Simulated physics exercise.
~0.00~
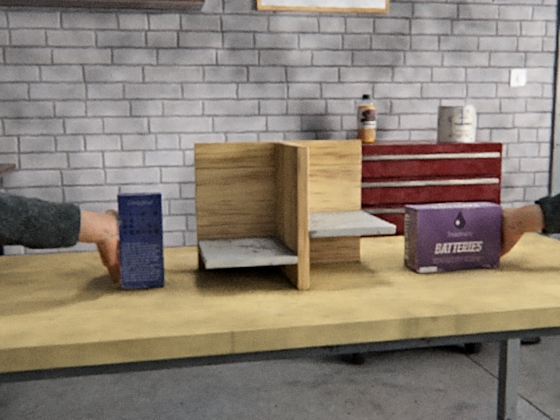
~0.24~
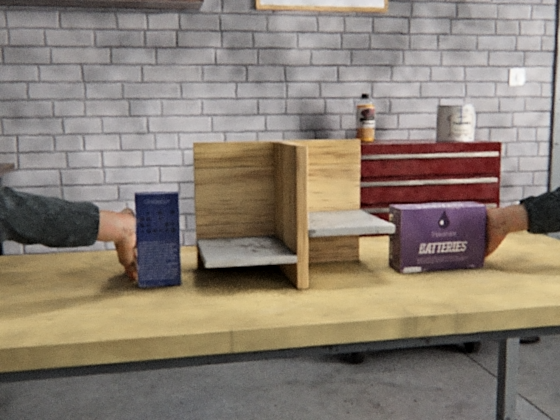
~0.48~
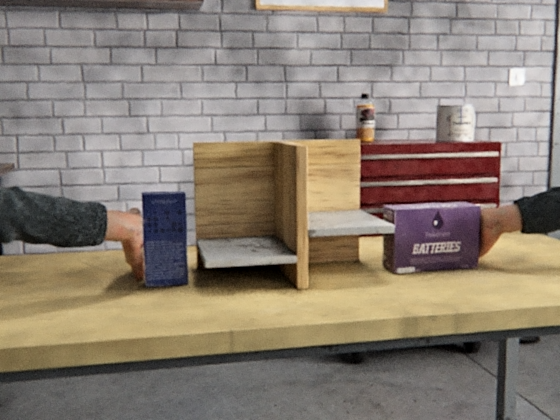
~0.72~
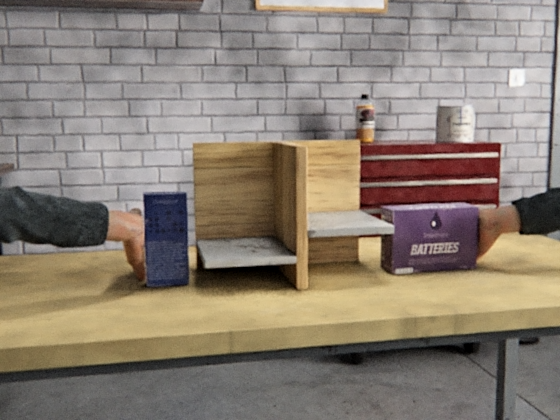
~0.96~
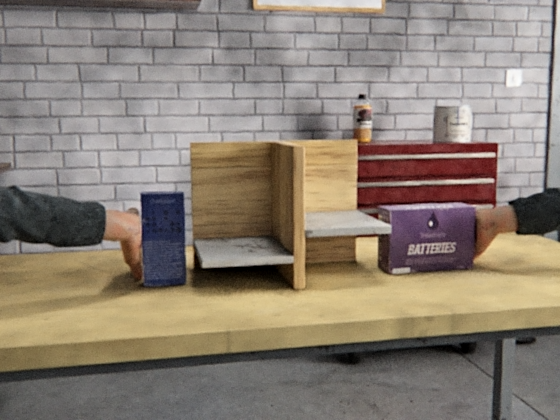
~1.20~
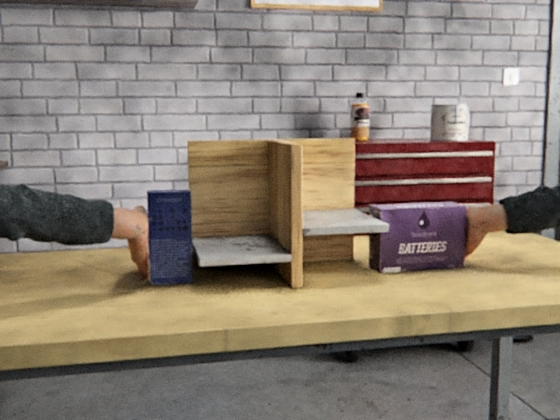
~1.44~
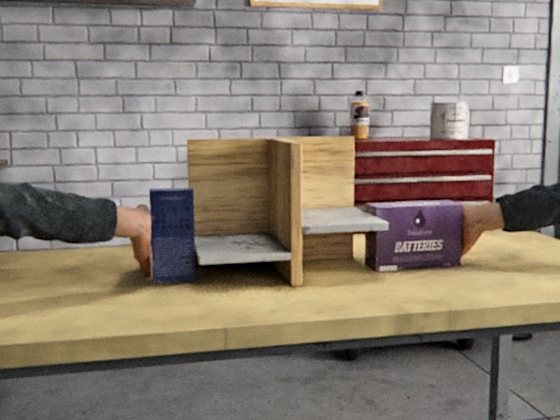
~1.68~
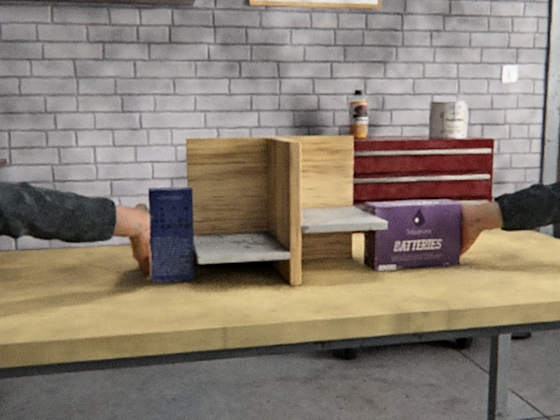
Two hands slide a blue packet right and a purple box left, stopping beside a low shelf.
